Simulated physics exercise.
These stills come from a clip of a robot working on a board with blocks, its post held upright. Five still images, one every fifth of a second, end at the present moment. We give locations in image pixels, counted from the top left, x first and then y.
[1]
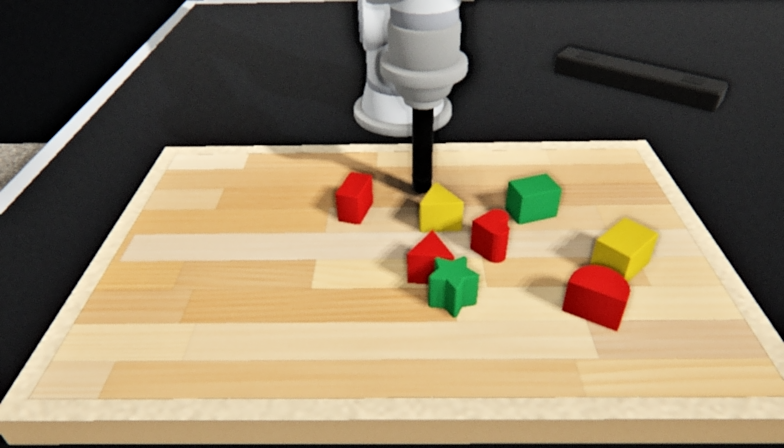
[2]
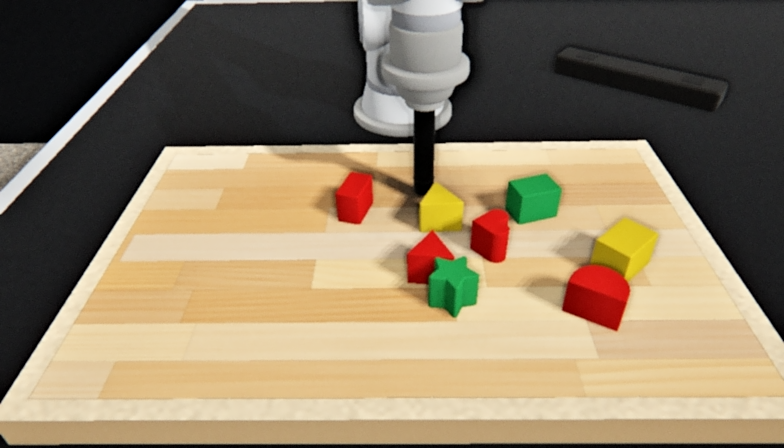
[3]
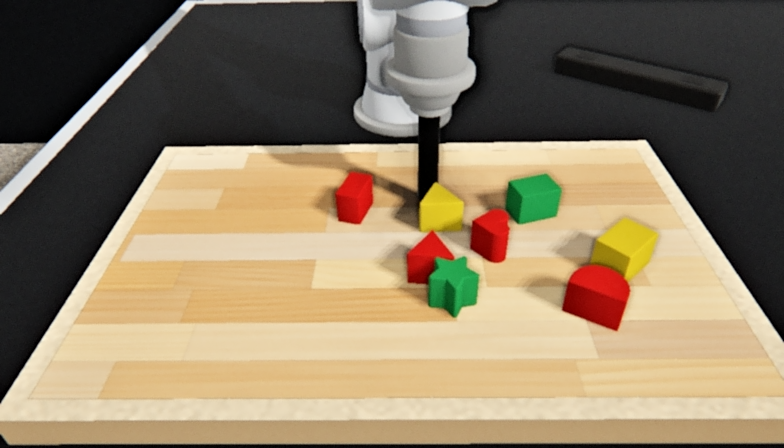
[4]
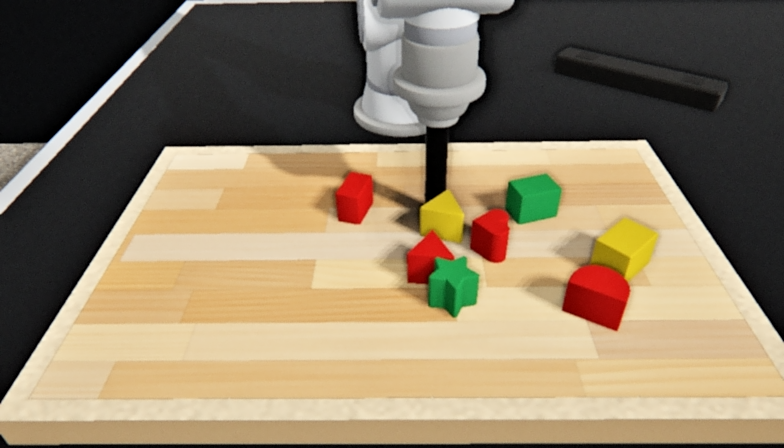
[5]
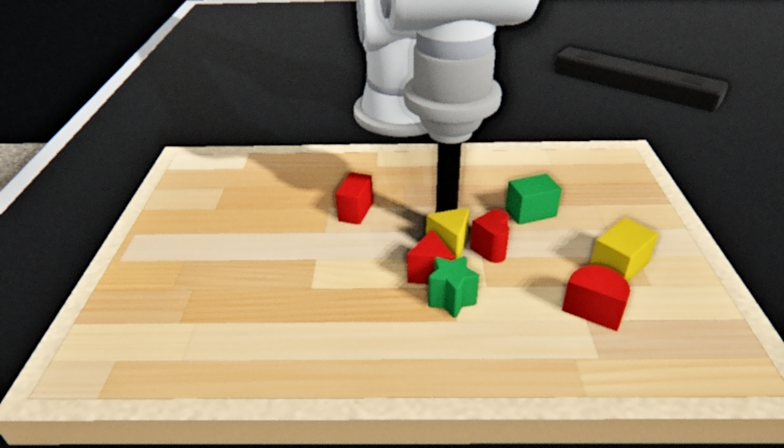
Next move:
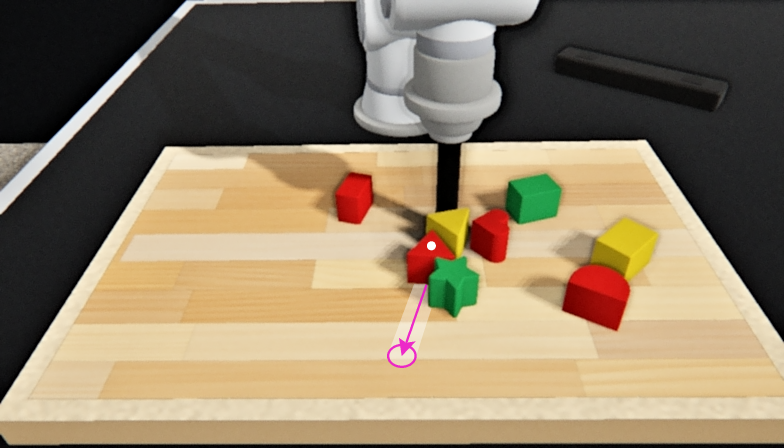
A robot arm with a black post eased up to the yellow triangular block and pushed it a short way toward the red triangular block, while the other blocks on the wooden board stayed still.
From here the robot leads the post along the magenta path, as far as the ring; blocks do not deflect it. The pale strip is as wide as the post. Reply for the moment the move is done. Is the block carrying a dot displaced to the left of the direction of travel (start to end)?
Final answer: No.
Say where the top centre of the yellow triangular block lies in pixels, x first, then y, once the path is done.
So, by the moment the path ends, you'll find the top centre of the yellow triangular block at (462, 252).
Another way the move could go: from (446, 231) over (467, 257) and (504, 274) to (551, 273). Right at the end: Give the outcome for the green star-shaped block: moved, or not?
The answer is that it is displaced.
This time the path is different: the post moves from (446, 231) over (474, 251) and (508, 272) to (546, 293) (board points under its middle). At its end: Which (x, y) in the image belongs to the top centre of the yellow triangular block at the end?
Its top middle will sit at (470, 242).
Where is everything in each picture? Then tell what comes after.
Post's lower end (422, 189); red triangular block (431, 246); yellow triangular block (440, 195); green star-shaped block (453, 270); red heart block (494, 221), in the first frame.
Post (424, 191); blocks still, in the second frame.
Post (428, 197); blocks still, in the third frame.
Post (435, 209); yellow triangular block (444, 203), in the fourth frame.
Post (446, 226); red triangular block (431, 246); yellow triangular block (452, 219); green star-shaped block (453, 270); red heart block (494, 221), in the fifth frame.
Drawn move, from (446, 231) directly to (402, 356); the dot is on the red triangular block.
What follows on the original path. One third of the way, post (433, 260); red triangular block (420, 258), turned 35° anticlockwise; yellow triangular block (458, 248), turned 25° anticlockwise; green star-shaped block (457, 275), turned 25° clockwise.
Two thirds of the way, post (418, 302); red triangular block (397, 292), turned 25° anticlockwise; yellow triangular block (462, 252), turned 45° anticlockwise; green star-shaped block (459, 281).
At the end, post (402, 349); red triangular block (374, 313), turned 35° clockwise; yellow triangular block (462, 252), turned 45° anticlockwise; green star-shaped block (459, 281); red heart block still.
